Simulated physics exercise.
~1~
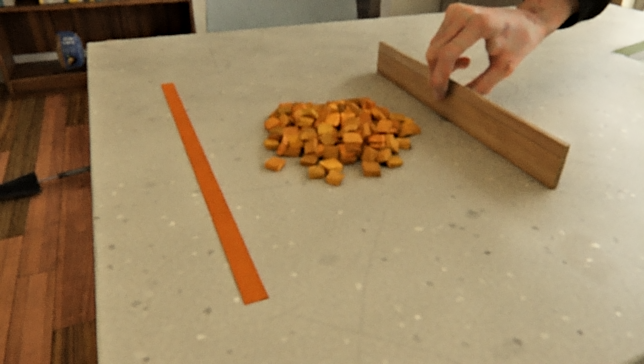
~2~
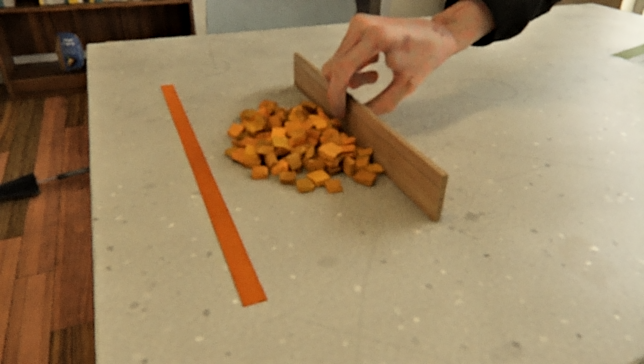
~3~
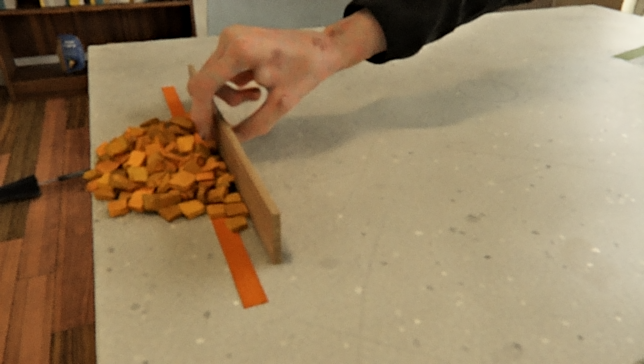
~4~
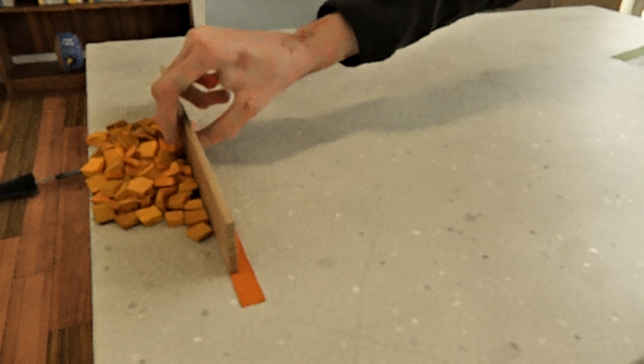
Orange cubes being pushed left across a speckled table by a hand with a wooden strip, ending bunched at the table's edge.
